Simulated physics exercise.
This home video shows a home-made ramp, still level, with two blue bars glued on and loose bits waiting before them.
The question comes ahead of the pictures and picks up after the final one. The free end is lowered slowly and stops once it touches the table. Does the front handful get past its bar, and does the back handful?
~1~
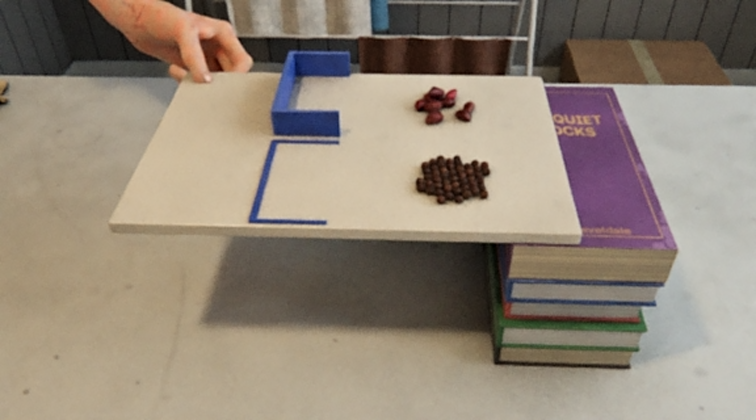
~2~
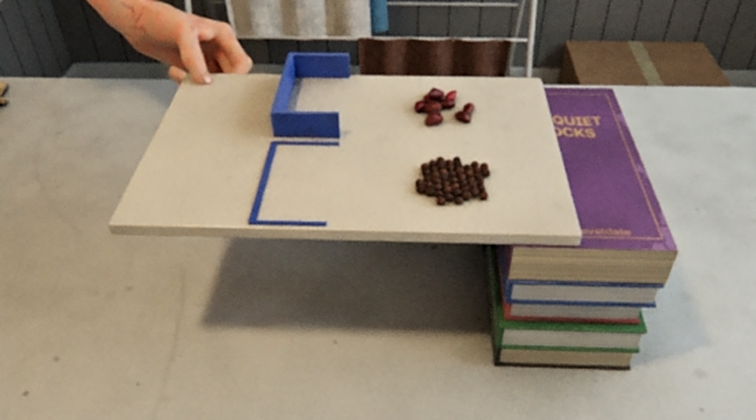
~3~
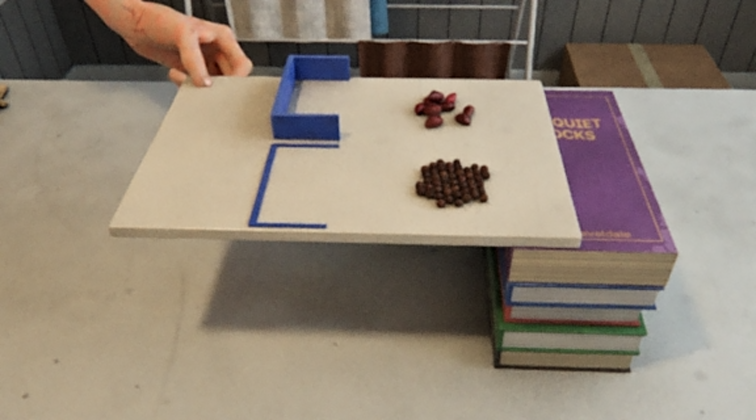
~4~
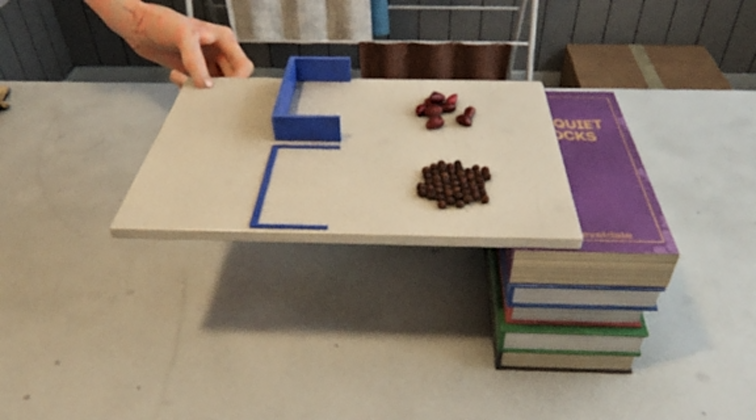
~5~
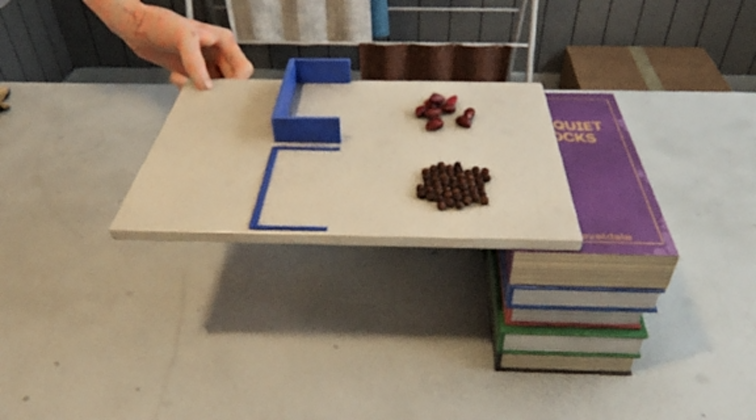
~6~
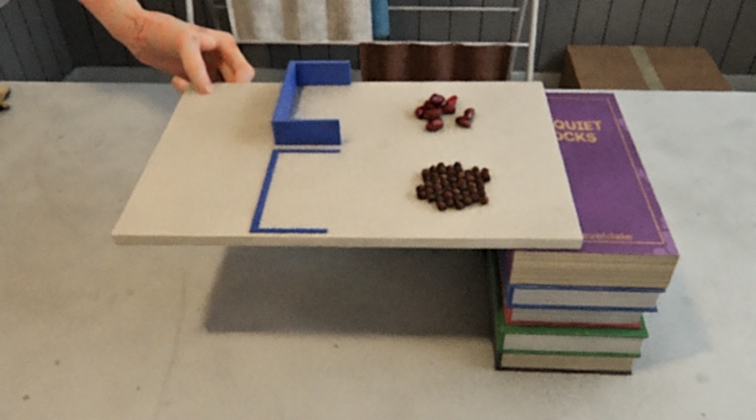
Outcome: I expect the front handful to end up beyond its barrier; I expect the back handful to be kept back by its barrier.
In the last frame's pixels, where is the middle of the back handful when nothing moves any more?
Probably somewhere close to (320, 186).
Then, 0.44 s past the last view, board sloping at 13°; front handful where it was; back handful where it was.
Then, 0.91 s past the last view, board sloping at 26°; front handful about half past its bar; back handful on its way down.
Then, 1.48 s past the last view, board resting at 29°; front handful all past its bar; back handful has reached its bar.
Finally, board resting at 29°; front handful all past its bar; back handful gathered behind its bar.
